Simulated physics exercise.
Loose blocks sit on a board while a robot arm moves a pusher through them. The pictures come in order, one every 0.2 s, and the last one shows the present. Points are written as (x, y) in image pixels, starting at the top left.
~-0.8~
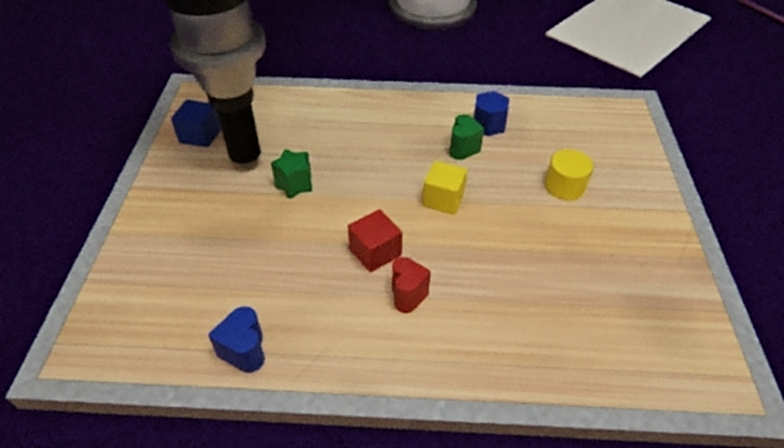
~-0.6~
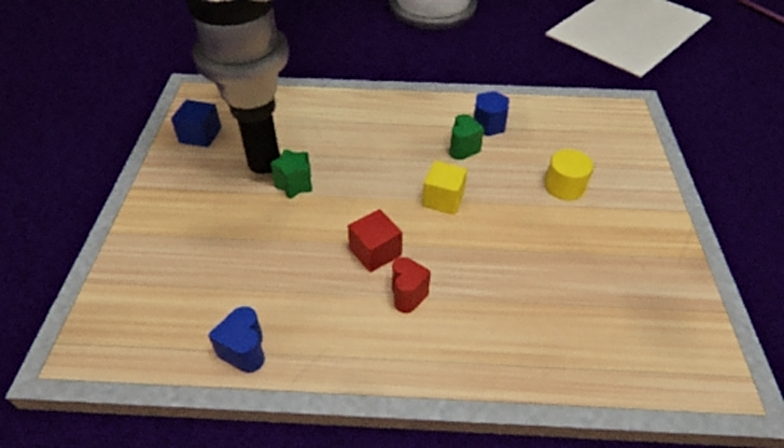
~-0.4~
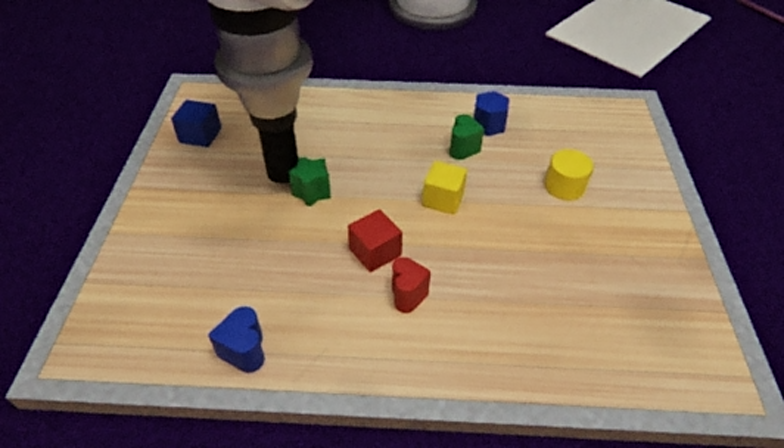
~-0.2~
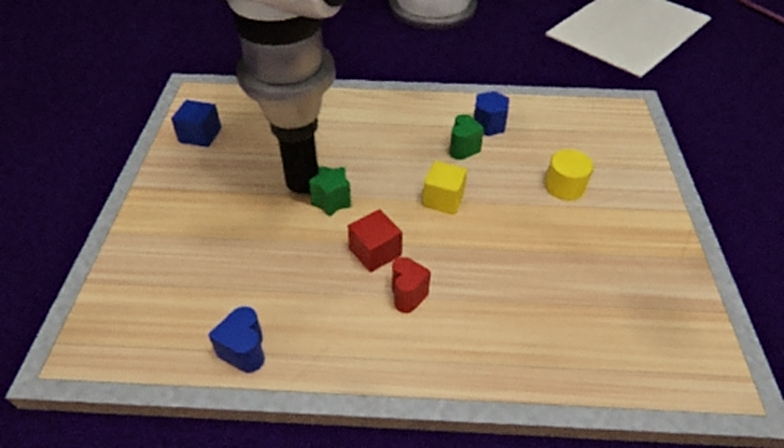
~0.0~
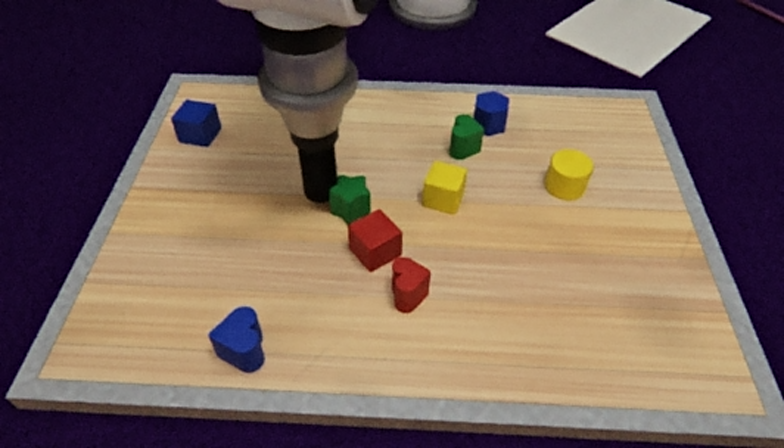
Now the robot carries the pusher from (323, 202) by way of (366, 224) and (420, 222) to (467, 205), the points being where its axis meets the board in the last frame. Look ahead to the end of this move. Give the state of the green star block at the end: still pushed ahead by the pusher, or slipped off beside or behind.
The pusher no longer has it in front.
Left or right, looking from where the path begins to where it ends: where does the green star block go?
Facing from start to end, it shifts right.
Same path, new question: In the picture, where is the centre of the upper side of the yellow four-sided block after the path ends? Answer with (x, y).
Answer: (464, 157).
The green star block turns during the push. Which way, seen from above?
Answer: Clockwise.
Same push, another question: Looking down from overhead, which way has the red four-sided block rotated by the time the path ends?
The red four-sided block rotates clockwise.
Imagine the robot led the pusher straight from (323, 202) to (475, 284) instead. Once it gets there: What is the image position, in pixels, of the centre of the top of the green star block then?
I'd guess (447, 213).
The first path, step by step. One third of the way, pusher (366, 213); green star block (400, 203), turned 15° anticlockwise; red four-sided block (384, 234), turned 35° clockwise.
Two thirds of the way, pusher (420, 211); green star block (455, 204); red four-sided block (384, 234), turned 35° clockwise.
At the end, pusher (468, 194); green star block (485, 204), turned 45° clockwise; red four-sided block (384, 234), turned 35° clockwise; red heart unmoved; yellow four-sided block (464, 157), turned 30° anticlockwise.
